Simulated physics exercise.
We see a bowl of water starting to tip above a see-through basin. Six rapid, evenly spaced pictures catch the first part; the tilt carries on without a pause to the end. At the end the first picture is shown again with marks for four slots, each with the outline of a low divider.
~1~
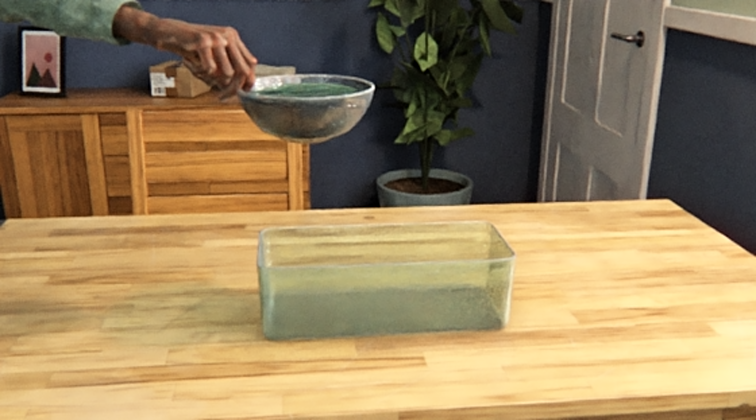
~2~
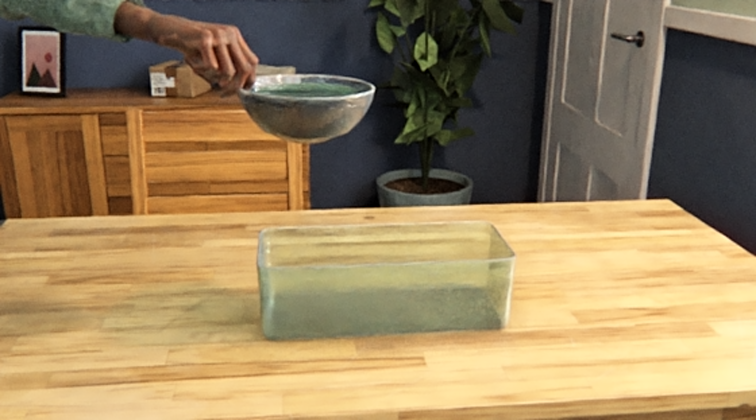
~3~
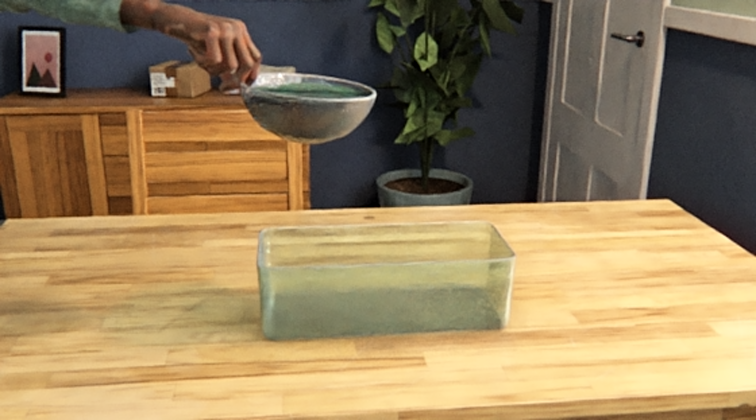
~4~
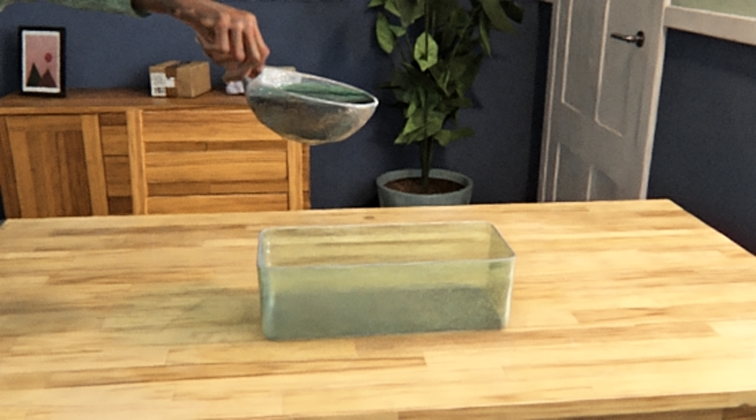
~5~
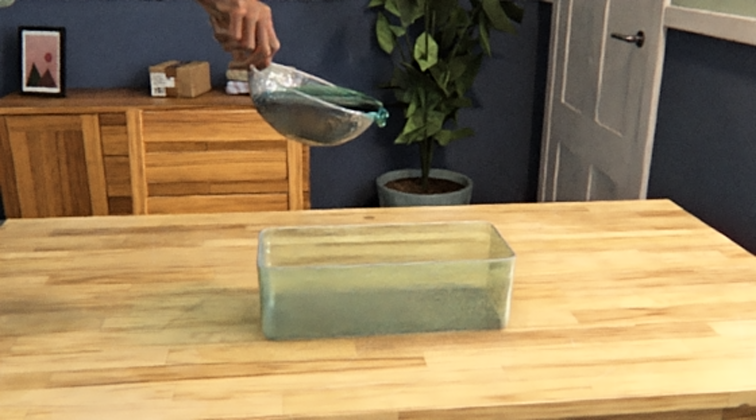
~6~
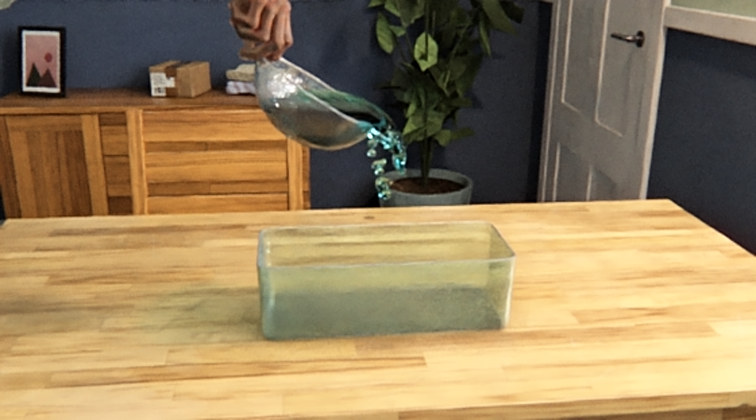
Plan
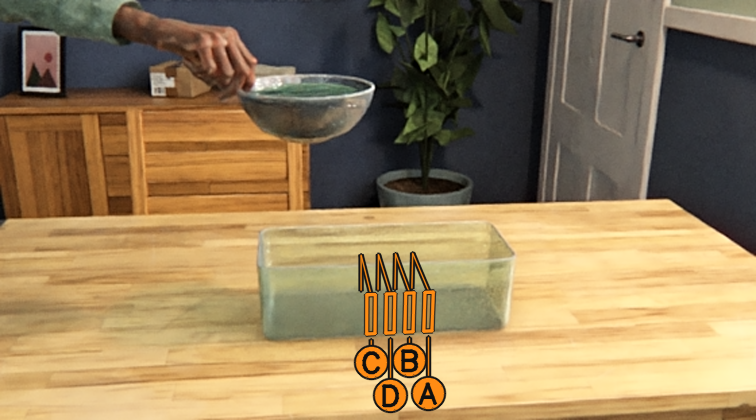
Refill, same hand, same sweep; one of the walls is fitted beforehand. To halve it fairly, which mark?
I would pick position A.
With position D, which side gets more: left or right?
The right side.
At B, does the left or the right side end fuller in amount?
More ends on the right.
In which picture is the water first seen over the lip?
In picture 5.
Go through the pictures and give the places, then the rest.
Upright, lip at (371, 85); basin from (263, 338) to (508, 326); nothing has left yet.
Upright, lip at (372, 86); nothing has left yet.
Tipped about 6°, lip at (373, 91); nothing has left yet.
Tipped about 13°, lip at (375, 99); nothing has left yet.
Tipped about 22°, lip at (376, 110); water is over the lip, down to (382, 121).
Tipped about 33°, lip at (374, 124); water is over the lip, down to (385, 193).
On the marked copy, A at (428, 337); B at (409, 338); C at (371, 340); D at (390, 339).
If A is chosen, about 43 % ends left of the wall and 54 % right of it; 3 % is lost outside.
If B is chosen, about 23 % ends left of the wall and 75 % right of it.
If C is chosen, about 5 % ends left of the wall and 93 % right of it.
If D is chosen, about 13 % ends left of the wall and 85 % right of it.
